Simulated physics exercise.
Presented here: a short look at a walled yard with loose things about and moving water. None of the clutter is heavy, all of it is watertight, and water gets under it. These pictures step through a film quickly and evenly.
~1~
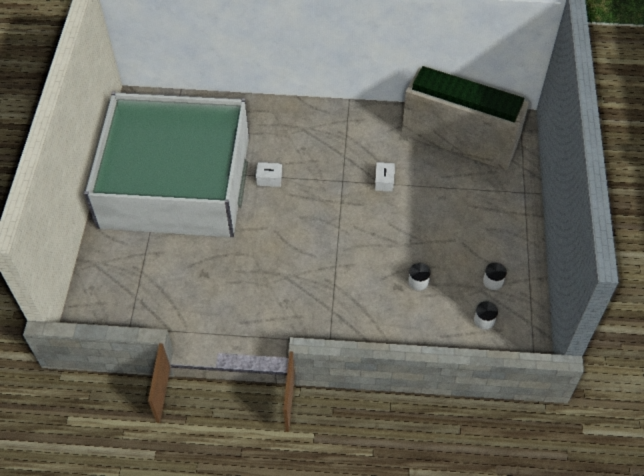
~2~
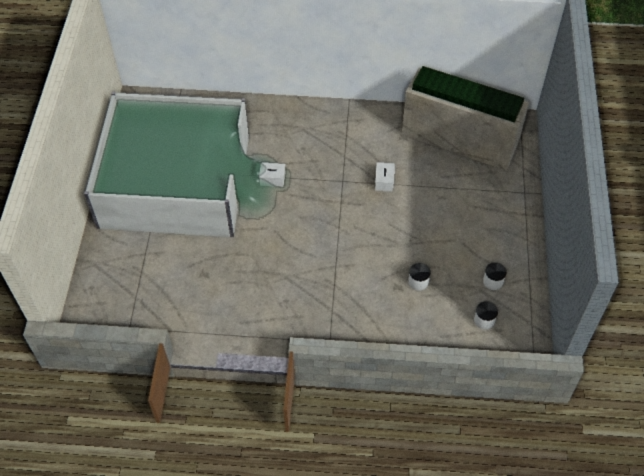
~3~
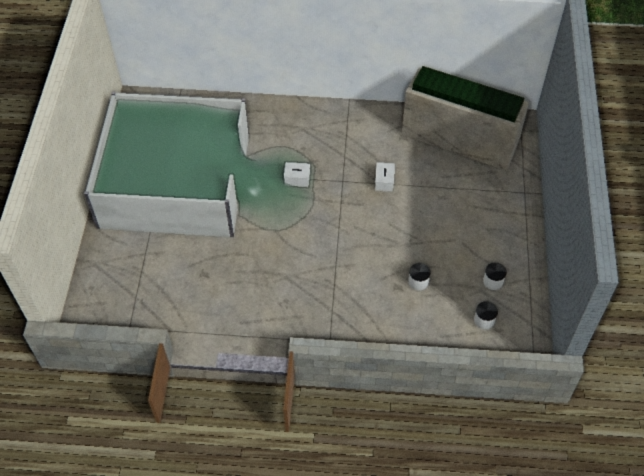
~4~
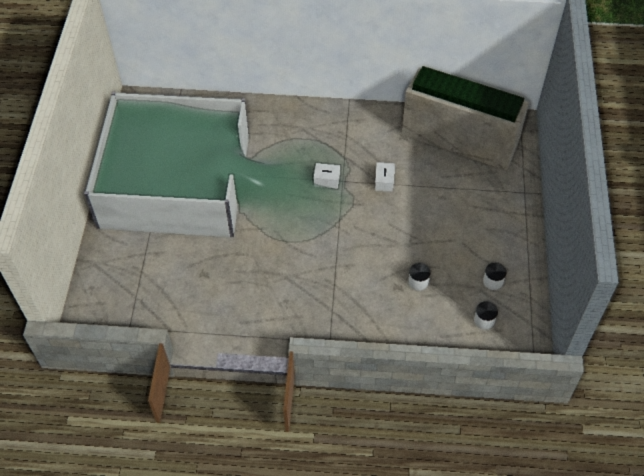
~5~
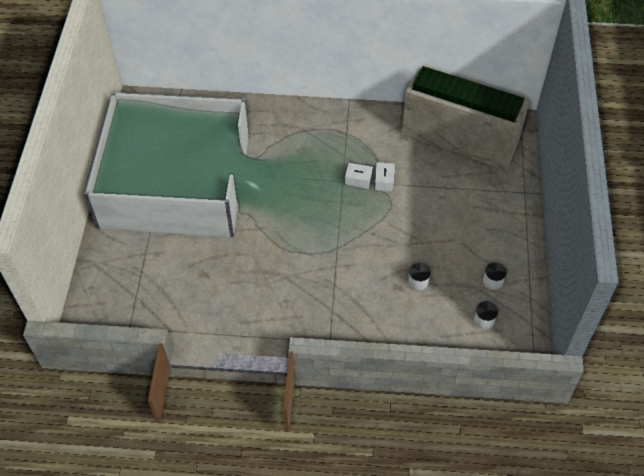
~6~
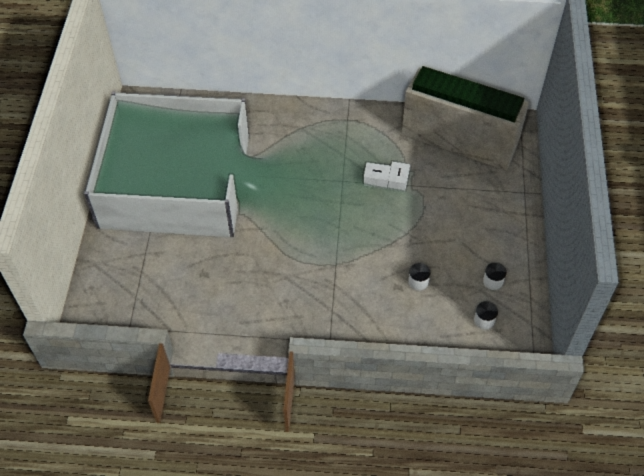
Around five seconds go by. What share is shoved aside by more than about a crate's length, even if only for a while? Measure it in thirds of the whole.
Two thirds upward.
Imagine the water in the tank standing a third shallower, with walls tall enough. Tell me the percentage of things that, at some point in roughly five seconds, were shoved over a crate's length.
Roughly 100 per cent of them.
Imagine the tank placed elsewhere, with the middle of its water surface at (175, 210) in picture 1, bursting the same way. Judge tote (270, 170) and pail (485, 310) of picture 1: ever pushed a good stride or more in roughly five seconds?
Findings in sequence - stopped sooner; reached that distance.
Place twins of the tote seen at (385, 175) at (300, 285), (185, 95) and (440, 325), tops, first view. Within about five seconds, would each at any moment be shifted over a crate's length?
One by one: Hardly budges; hardly budges; knocked well away.
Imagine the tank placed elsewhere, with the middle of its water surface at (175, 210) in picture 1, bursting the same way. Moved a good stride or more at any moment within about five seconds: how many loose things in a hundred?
About 80 %.
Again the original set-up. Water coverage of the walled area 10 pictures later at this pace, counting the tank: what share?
Roughly 70 %.
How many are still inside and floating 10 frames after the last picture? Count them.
Number: 4.
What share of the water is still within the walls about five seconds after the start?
That comes to roughly 100 parts in a hundred.
A moment on, 2 of 5 are well off their spots; 1 afloat.
Next, 5 of 5 are well off their spots; 4 afloat.
Later, 5 of 5 are well off their spots; 5 afloat.
In the end, 5 of 5 are well off their spots, and 5 have been at some point; 5 afloat.
